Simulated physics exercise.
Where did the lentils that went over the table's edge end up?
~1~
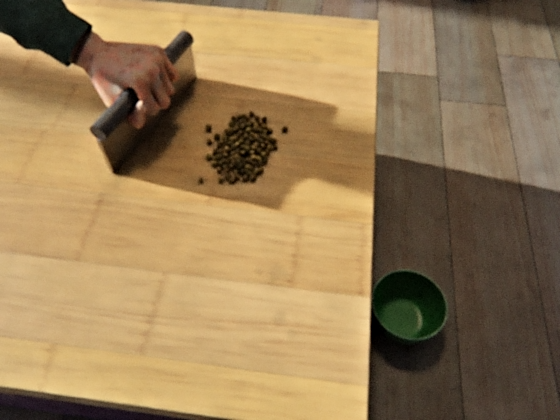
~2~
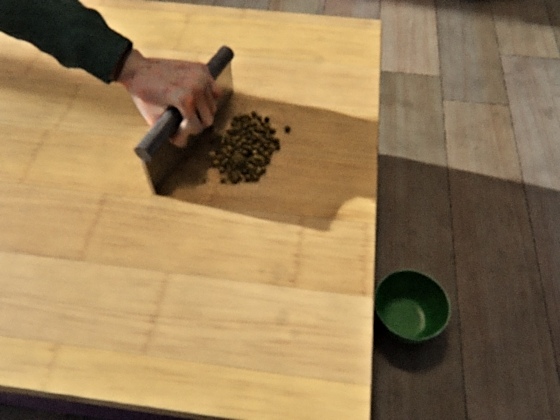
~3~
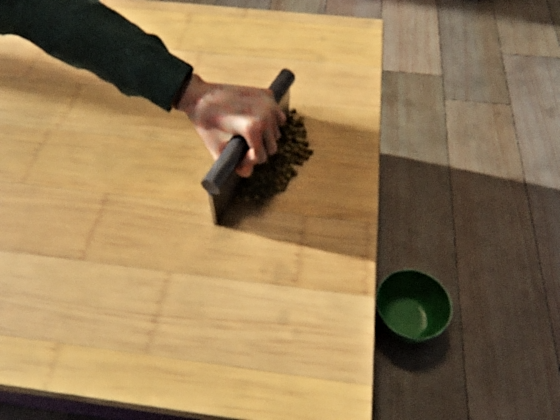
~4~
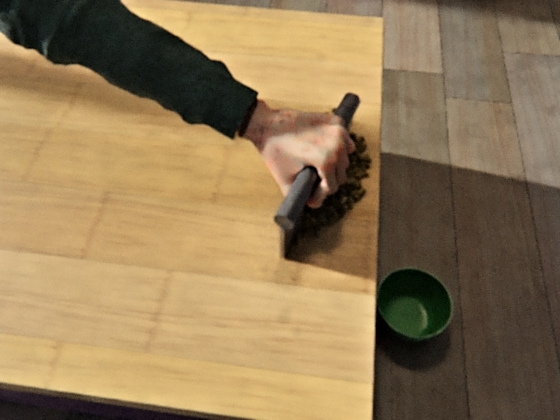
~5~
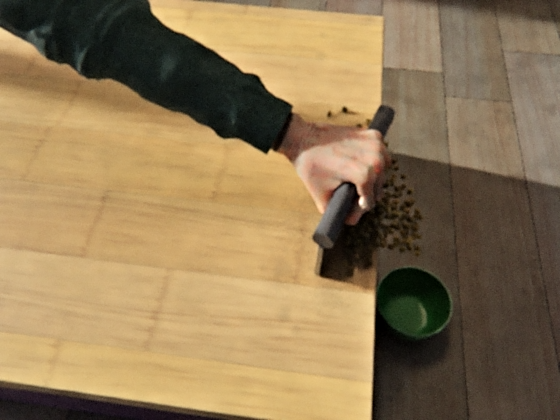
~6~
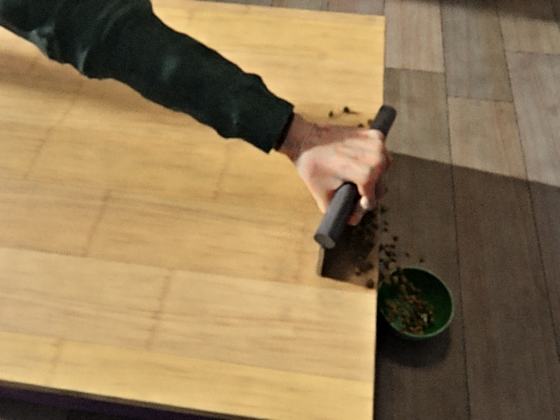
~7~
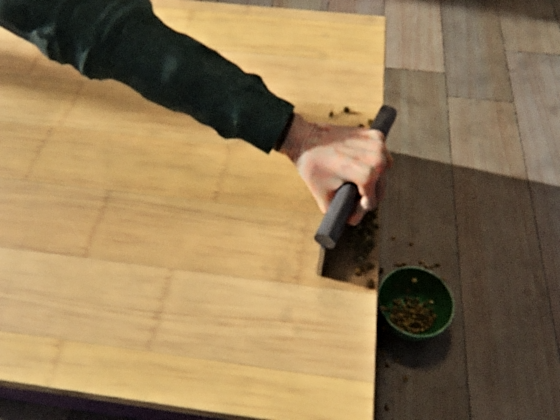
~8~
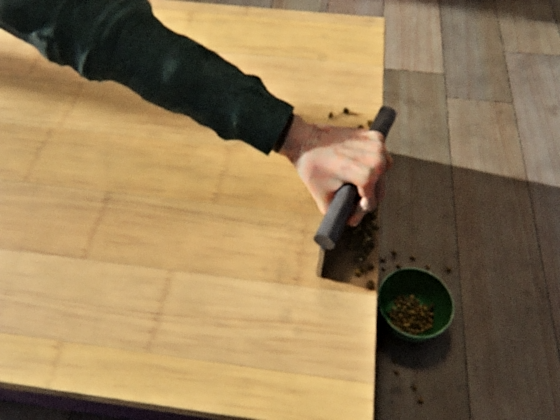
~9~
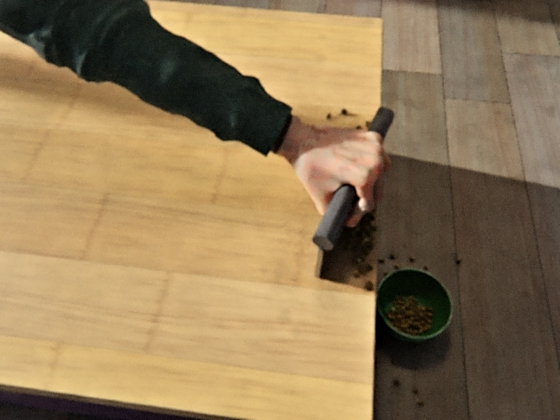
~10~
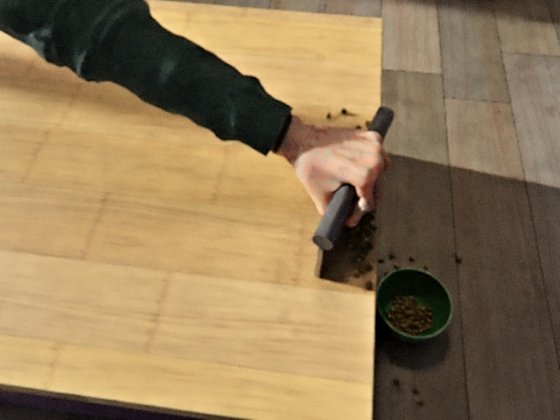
A good share of them landed in the green bowl, but a fair share also missed it and fell outside.
